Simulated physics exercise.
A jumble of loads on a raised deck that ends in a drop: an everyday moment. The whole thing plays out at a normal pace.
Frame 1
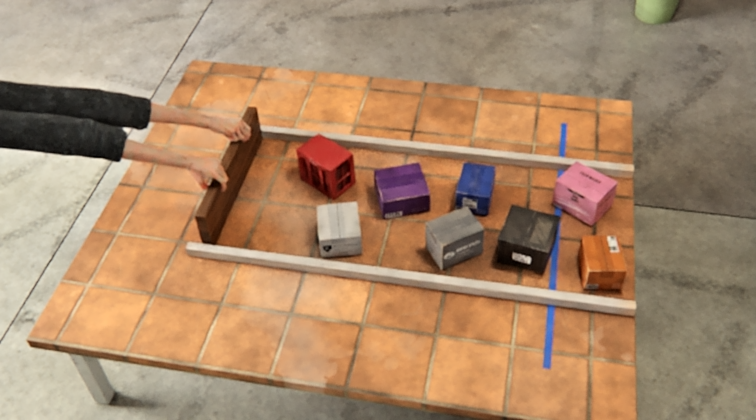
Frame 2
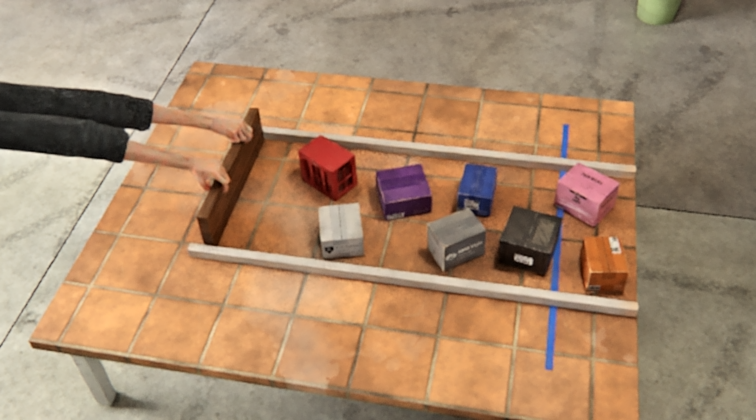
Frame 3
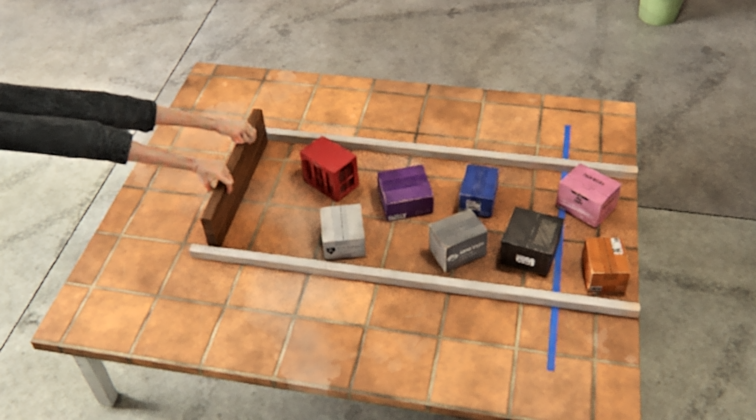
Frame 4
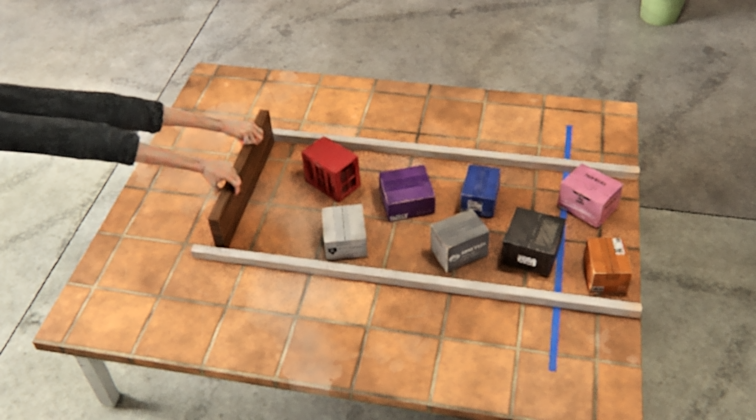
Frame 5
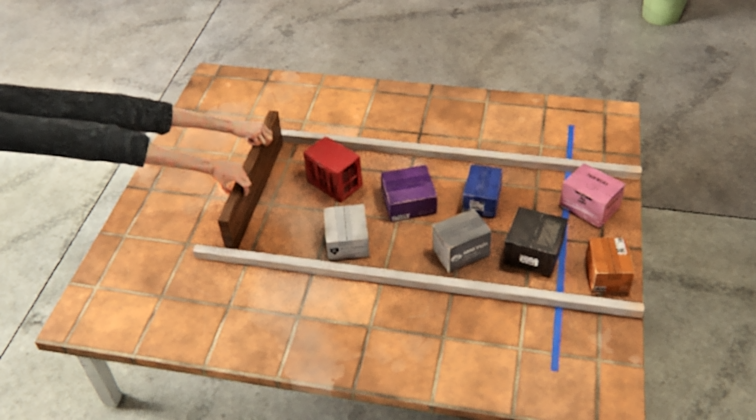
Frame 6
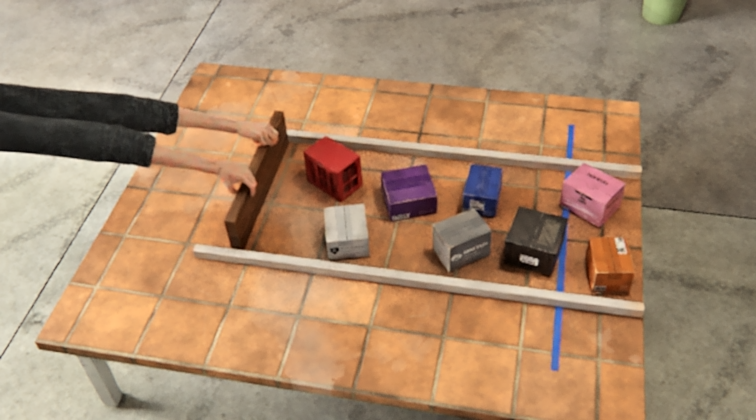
On a tiled table between two pale rails, a pair of hands slid a wooden plank a short way right toward several colorful boxes, which stayed in their places around a blue tape line.
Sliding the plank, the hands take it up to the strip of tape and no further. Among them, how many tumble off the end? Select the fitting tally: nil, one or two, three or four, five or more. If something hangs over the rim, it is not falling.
Just three or four drop.
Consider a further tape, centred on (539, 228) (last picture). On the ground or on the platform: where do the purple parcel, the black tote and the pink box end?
Looking at each: The purple parcel remains on top, the black tote goes off, the pink box goes off.
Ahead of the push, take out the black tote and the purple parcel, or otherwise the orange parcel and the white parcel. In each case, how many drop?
Counts - first: 2, second: 1.
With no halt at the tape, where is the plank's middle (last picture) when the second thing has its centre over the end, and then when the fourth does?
For the first, roughly (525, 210); for the next, roughly (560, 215).
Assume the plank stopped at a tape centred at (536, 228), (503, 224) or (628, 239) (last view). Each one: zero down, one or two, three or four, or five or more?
In order: Three or four, then just one or two, then five or over.
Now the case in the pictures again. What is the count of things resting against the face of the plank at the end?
Contact count: 2.
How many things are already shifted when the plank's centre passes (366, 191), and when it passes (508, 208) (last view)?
I count 4 first and 8 after.
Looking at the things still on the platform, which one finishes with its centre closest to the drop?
It's the grey box.
Early on, none off yet; orange parcel at rest near (609, 264); pink box at rest near (592, 195); black tote at rest near (535, 241).
A while later, none off yet; orange parcel at rest near (609, 264); pink box moving near (595, 195); black tote travelled a little near (546, 243).
Further along, one off so far; orange parcel in the air near (673, 300); pink box travelled about its own width near (622, 192); black tote travelled well along near (621, 255).
Finally, the number that fall off is three or four; lost, blue parcel, black tote, pink box and orange parcel.
